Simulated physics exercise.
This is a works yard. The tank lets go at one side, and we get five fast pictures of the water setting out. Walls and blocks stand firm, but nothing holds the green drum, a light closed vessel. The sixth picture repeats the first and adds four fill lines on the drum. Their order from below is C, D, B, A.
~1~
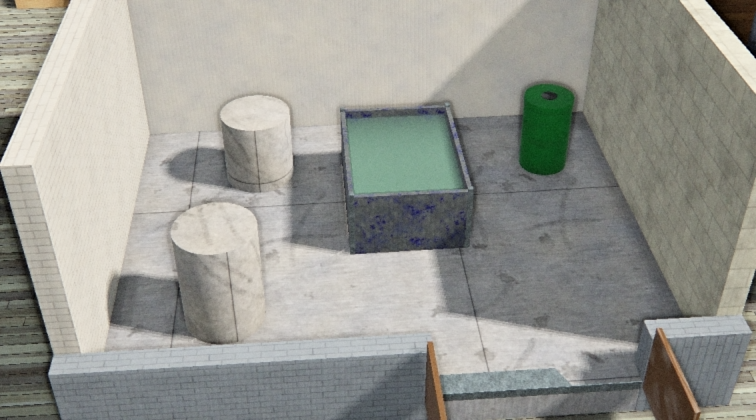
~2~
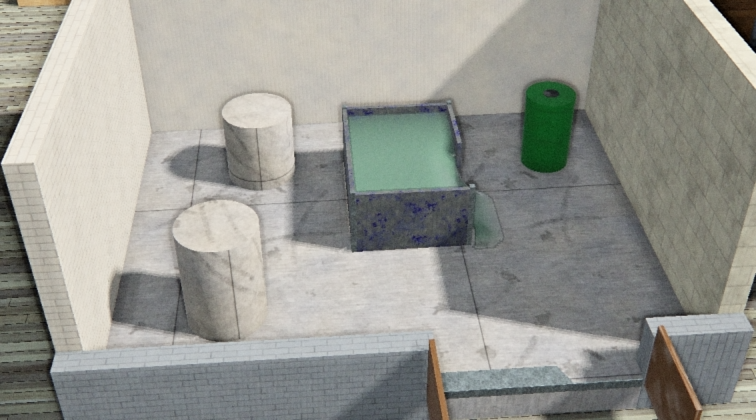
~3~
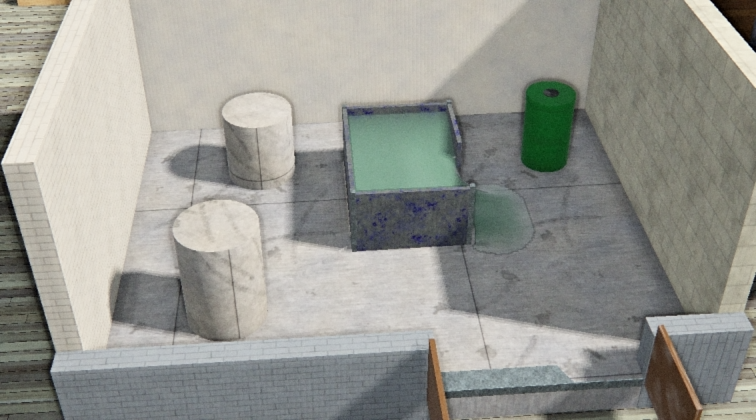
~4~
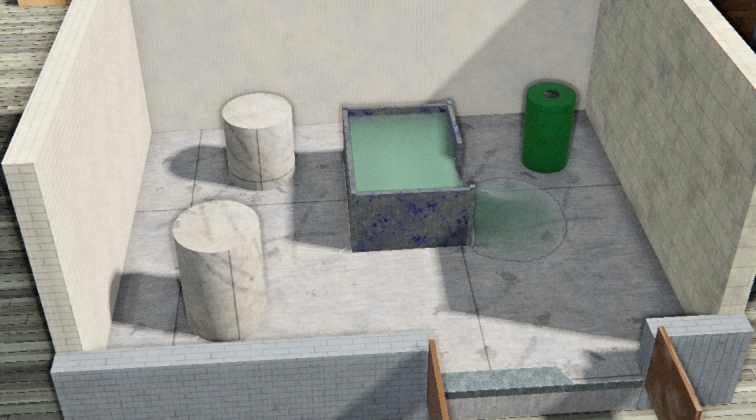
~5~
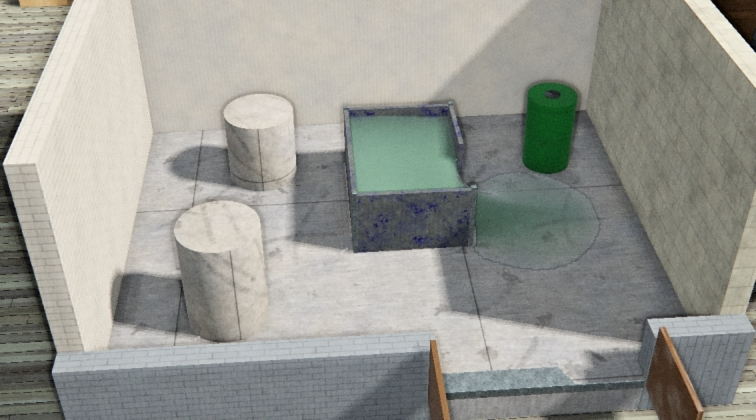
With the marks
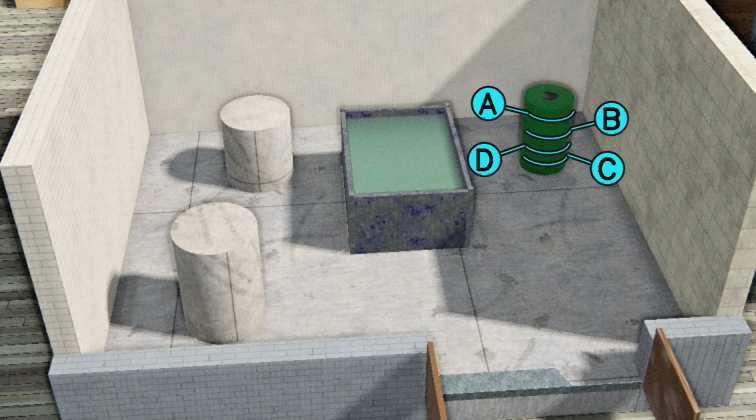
The clip opens on a walled yard with a full tank of green liquid between two pale cylinders and a green drum. An opening appears in the tank's right side and liquid pours onto the ground, then spreads rightward in a widening, rounded puddle in front of the drum.
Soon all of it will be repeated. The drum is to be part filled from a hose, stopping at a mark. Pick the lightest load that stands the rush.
C is the one.
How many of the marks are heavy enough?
All four.
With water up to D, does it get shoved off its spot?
No.
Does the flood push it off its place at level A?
No, that is safe.
On the marked copy, A at (554, 120); B at (552, 138); C at (549, 164); D at (550, 153); from the bottom up C, D, B, A.
For level A, it does not move.
For level B, it does not move.
For level C, it does not move.
For level D, it does not move.
